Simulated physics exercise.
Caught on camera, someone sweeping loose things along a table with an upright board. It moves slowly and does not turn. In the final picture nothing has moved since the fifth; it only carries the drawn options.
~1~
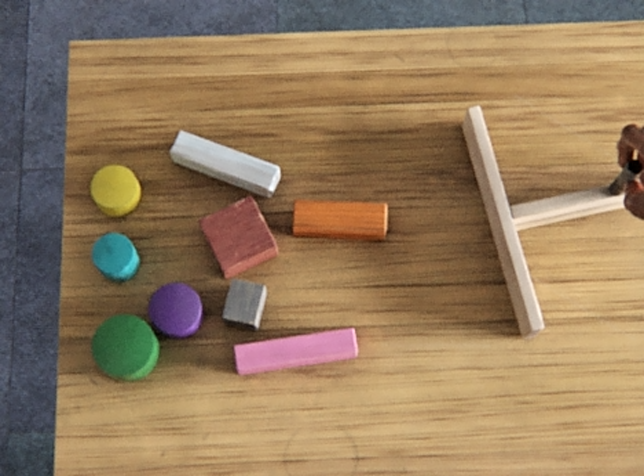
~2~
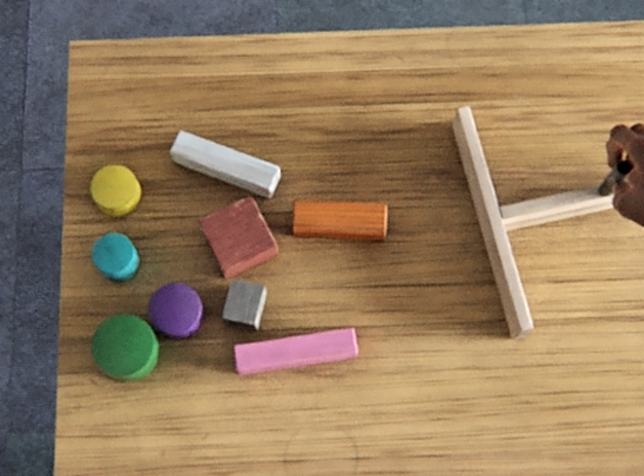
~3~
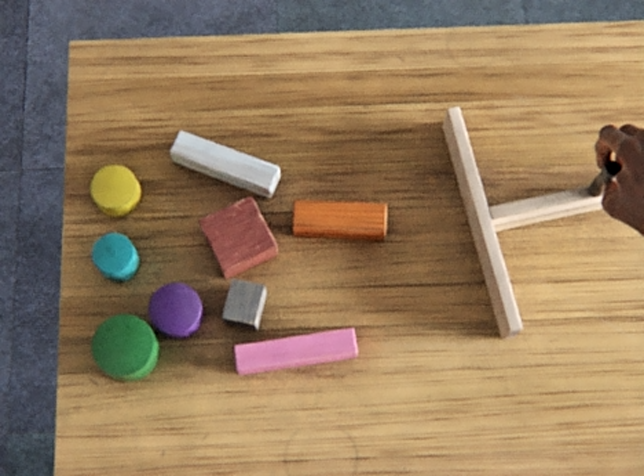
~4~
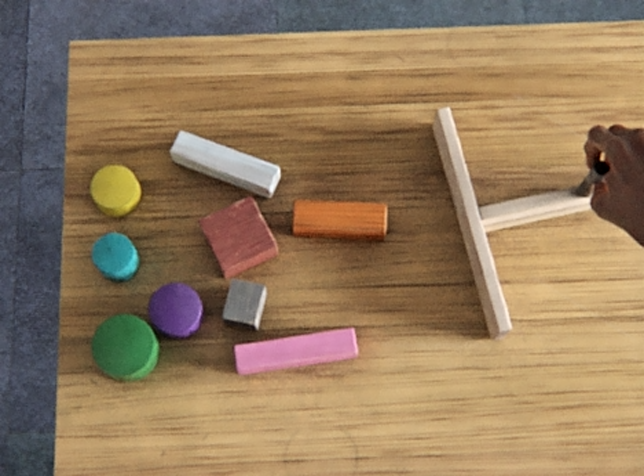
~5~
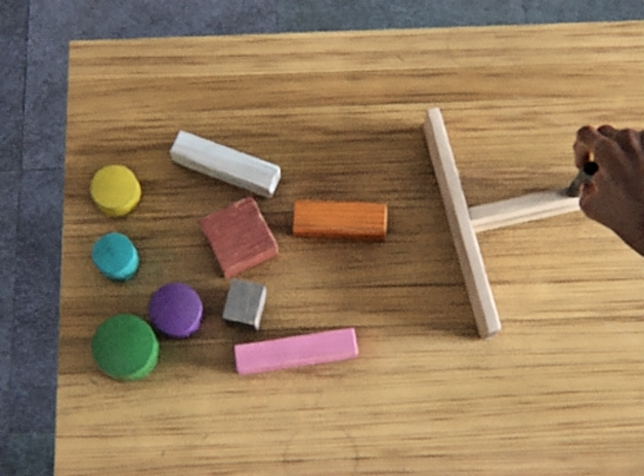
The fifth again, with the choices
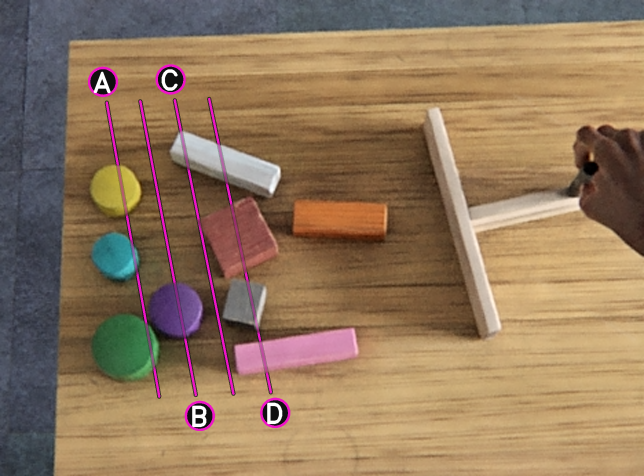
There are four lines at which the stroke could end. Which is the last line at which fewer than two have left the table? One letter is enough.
C.
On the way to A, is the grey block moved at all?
Yes.
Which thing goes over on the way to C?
It is the turquoise tin.
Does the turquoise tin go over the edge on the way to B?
Yes.
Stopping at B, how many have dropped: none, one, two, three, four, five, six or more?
By then, two.
On the marked copy, A at (132, 243); B at (167, 242); C at (203, 240); D at (239, 239).
With C. Early on, board (369, 219); red block (234, 239); orange stick (312, 228).
Further on, board (275, 223); turquoise tin (98, 262); red block (148, 252).
At the end, board (204, 225); turquoise tin over the edge; red block (79, 254); one fallen.
As for the rest, A drops two; B drops two; D is within the limit but short.
